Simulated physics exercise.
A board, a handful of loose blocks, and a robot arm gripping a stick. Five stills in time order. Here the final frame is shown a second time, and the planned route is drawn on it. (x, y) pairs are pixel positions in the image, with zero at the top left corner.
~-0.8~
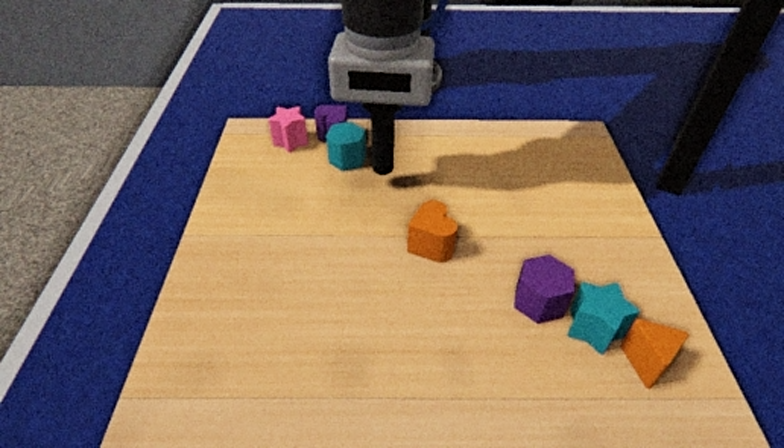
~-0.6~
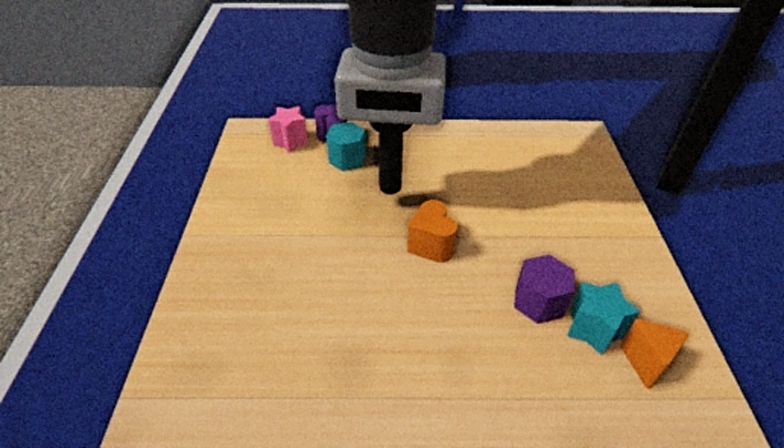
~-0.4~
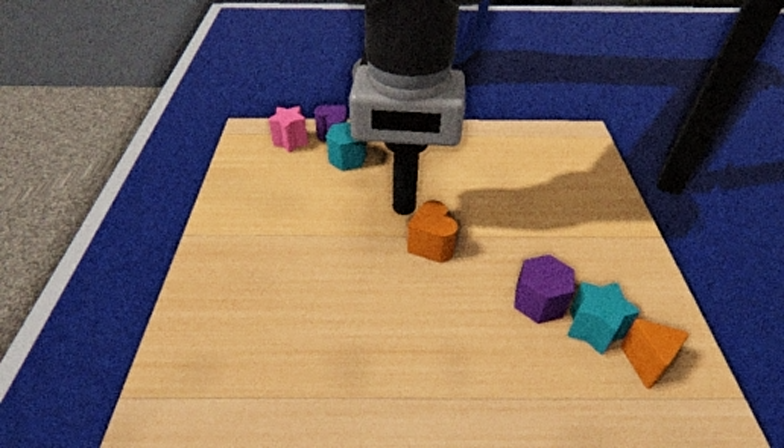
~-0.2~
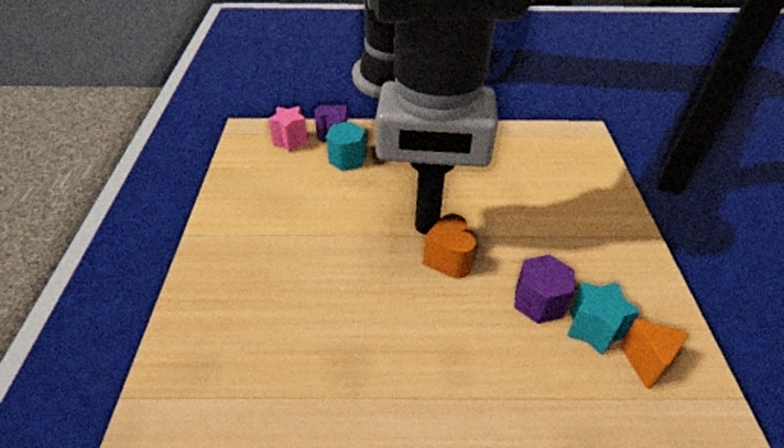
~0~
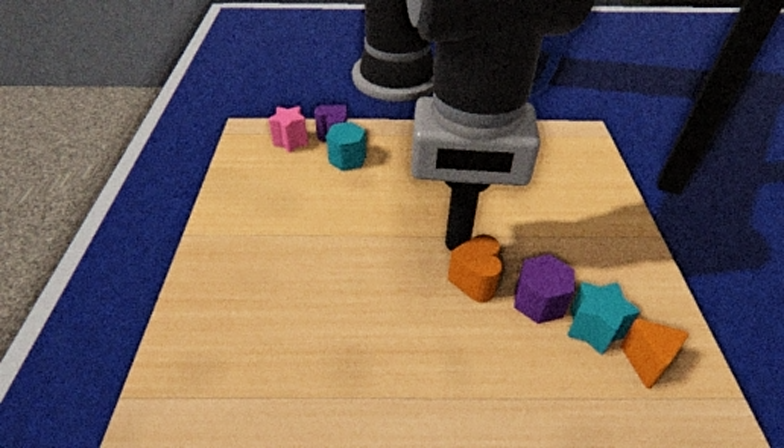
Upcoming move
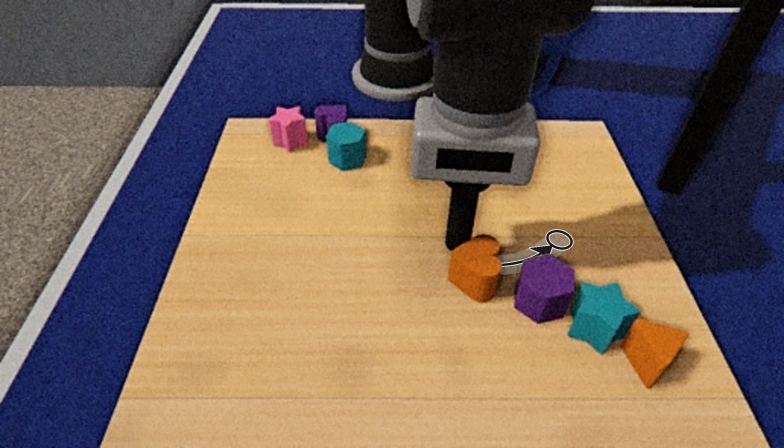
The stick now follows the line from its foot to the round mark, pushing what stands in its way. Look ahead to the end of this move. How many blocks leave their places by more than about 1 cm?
The answer will be one.
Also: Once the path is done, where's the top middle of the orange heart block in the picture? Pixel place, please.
If I read the scene right, the answer is (499, 263).
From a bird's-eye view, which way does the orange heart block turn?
From the top, the block rotates clockwise.
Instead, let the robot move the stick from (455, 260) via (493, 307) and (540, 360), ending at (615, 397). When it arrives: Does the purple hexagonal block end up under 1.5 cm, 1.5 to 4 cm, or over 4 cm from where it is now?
By the end of the path, it will have gone between 1.5 and 4 cm.
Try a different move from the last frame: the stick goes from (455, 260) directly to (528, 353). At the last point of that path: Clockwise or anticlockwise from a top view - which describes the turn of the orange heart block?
Bird's-eye view: Counterclockwise.
The line goes from (455, 260) via (496, 265) and (533, 258), ending at (559, 240).
What follows on the original path. One third of the way, stick (501, 250); orange heart block (499, 263), turned 35° clockwise.
Two thirds of the way, stick (539, 242); orange heart block (499, 263), turned 35° clockwise.
At the end, stick (565, 225); orange heart block (499, 263), turned 35° clockwise; purple hexagonal block unmoved.
